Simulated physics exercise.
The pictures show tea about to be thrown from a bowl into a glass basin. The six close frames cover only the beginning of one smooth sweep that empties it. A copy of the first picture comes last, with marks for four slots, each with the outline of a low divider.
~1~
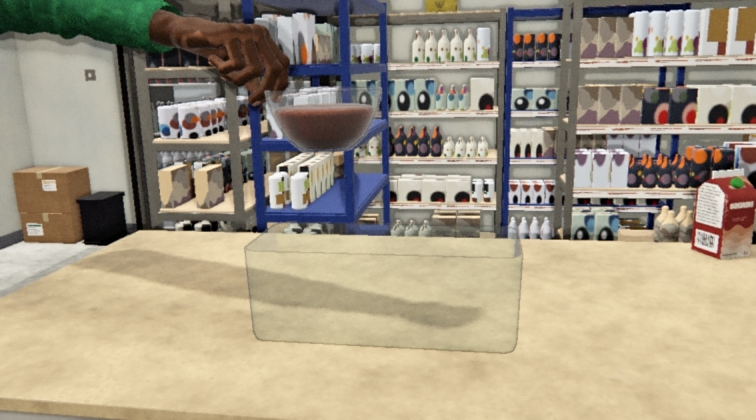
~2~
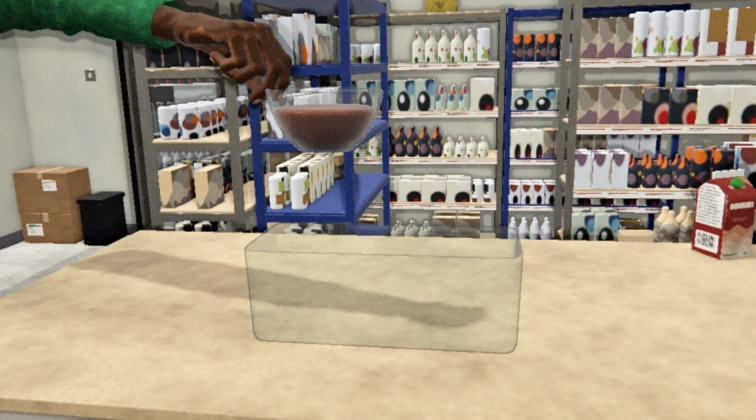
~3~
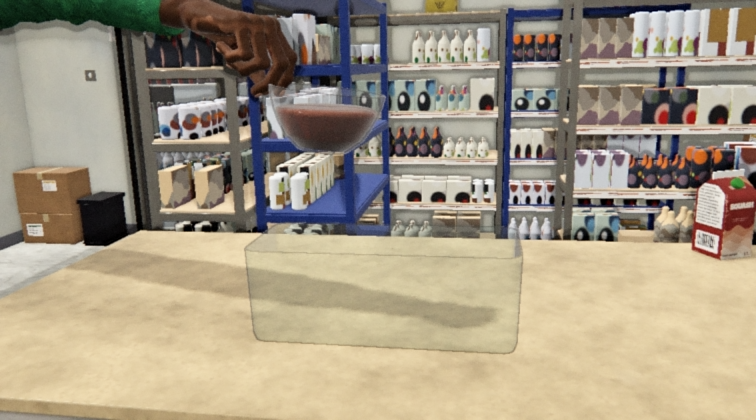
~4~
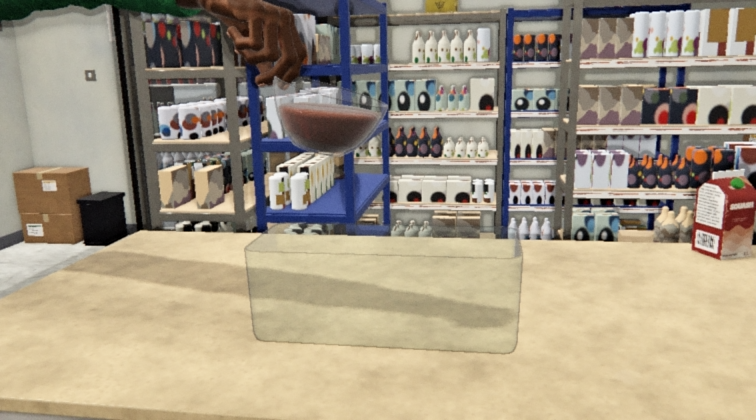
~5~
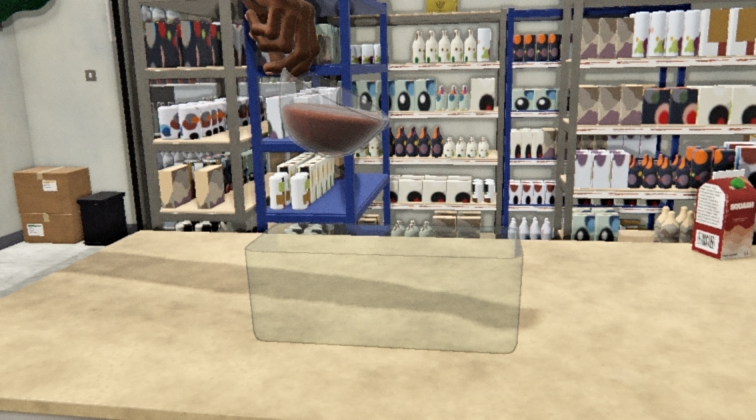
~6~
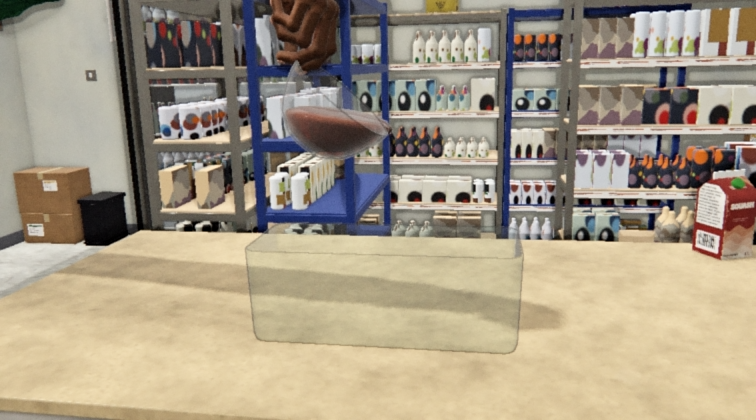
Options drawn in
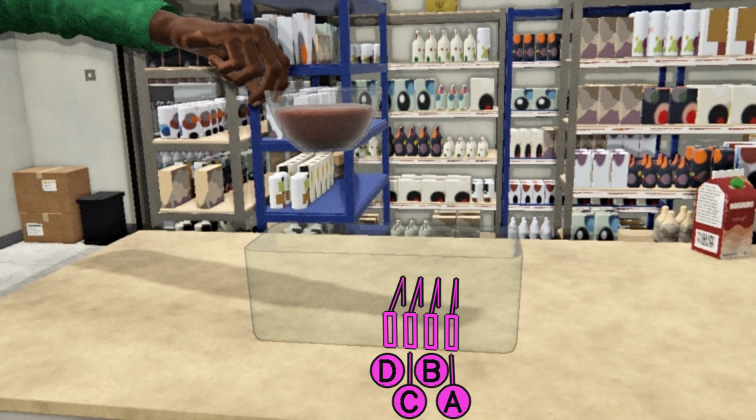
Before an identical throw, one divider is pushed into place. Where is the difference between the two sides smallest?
Take C.
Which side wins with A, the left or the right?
More ends on the left.
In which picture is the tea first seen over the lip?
In picture 6.
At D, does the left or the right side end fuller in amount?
The right side.
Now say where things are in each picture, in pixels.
Upright, lip at (379, 88); basin from (254, 337) to (517, 351); nothing has left yet.
Upright, lip at (380, 90); nothing has left yet.
Tipped about 8°, lip at (383, 96); nothing has left yet.
Tipped about 17°, lip at (385, 106); nothing has left yet.
Tipped about 28°, lip at (387, 119); nothing has left yet.
Tipped about 42°, lip at (385, 134); tea is over the lip, down to (385, 134).
On the marked copy, A at (451, 355); B at (430, 354); C at (410, 353); D at (389, 352).
With A, about 86 % ends left of the wall and 9 % right of it; 4 % is lost outside.
With B, about 79 % ends left of the wall and 18 % right of it; 4 % is lost outside.
With C, about 51 % ends left of the wall and 47 % right of it.
With D, about 25 % ends left of the wall and 72 % right of it; 4 % is lost outside.
